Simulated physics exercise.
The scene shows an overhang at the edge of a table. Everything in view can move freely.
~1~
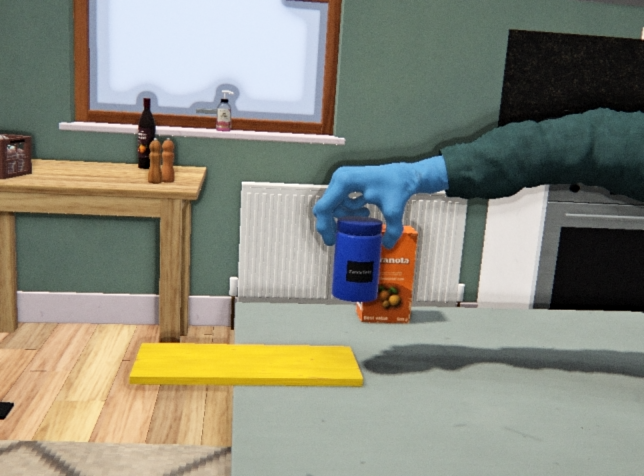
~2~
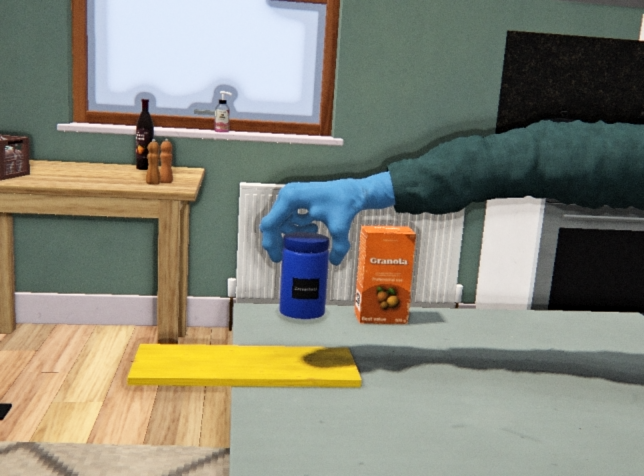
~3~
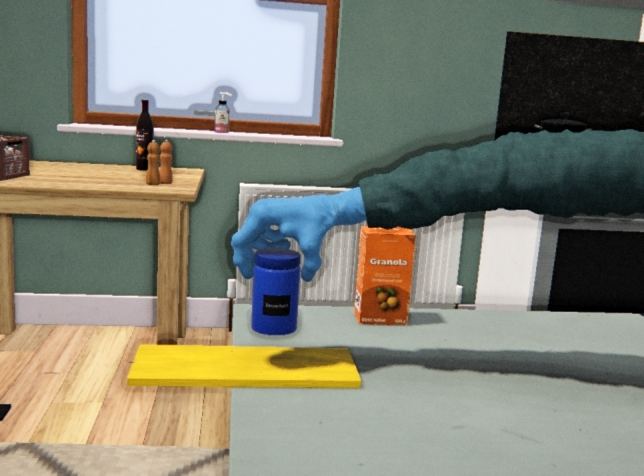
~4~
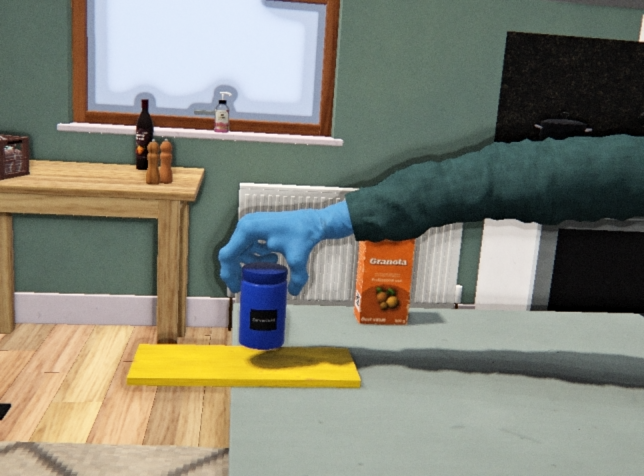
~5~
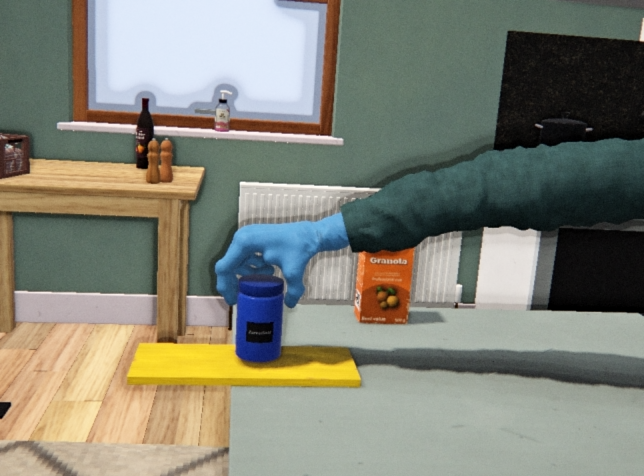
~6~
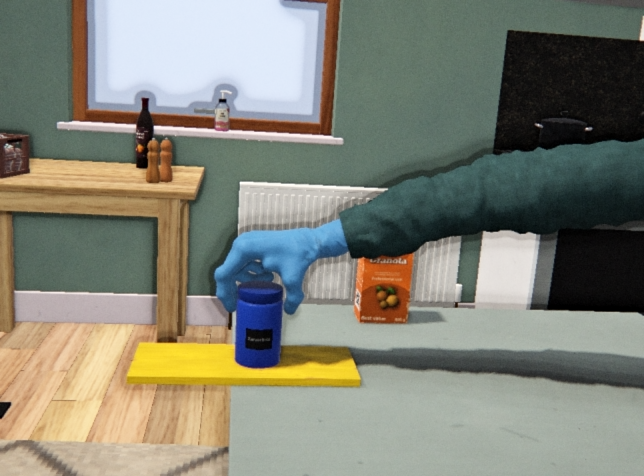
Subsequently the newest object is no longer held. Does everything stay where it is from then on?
Yes.
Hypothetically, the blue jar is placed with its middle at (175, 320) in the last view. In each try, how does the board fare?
It topples.
Then, 0.20 s on from there, no change.
Then, 0.60 s on from there, blue jar resting near (259, 324).
In the end, all 3 unmoved. At the end, from the last picture's camera, blue jar near (259, 324). The board holds.
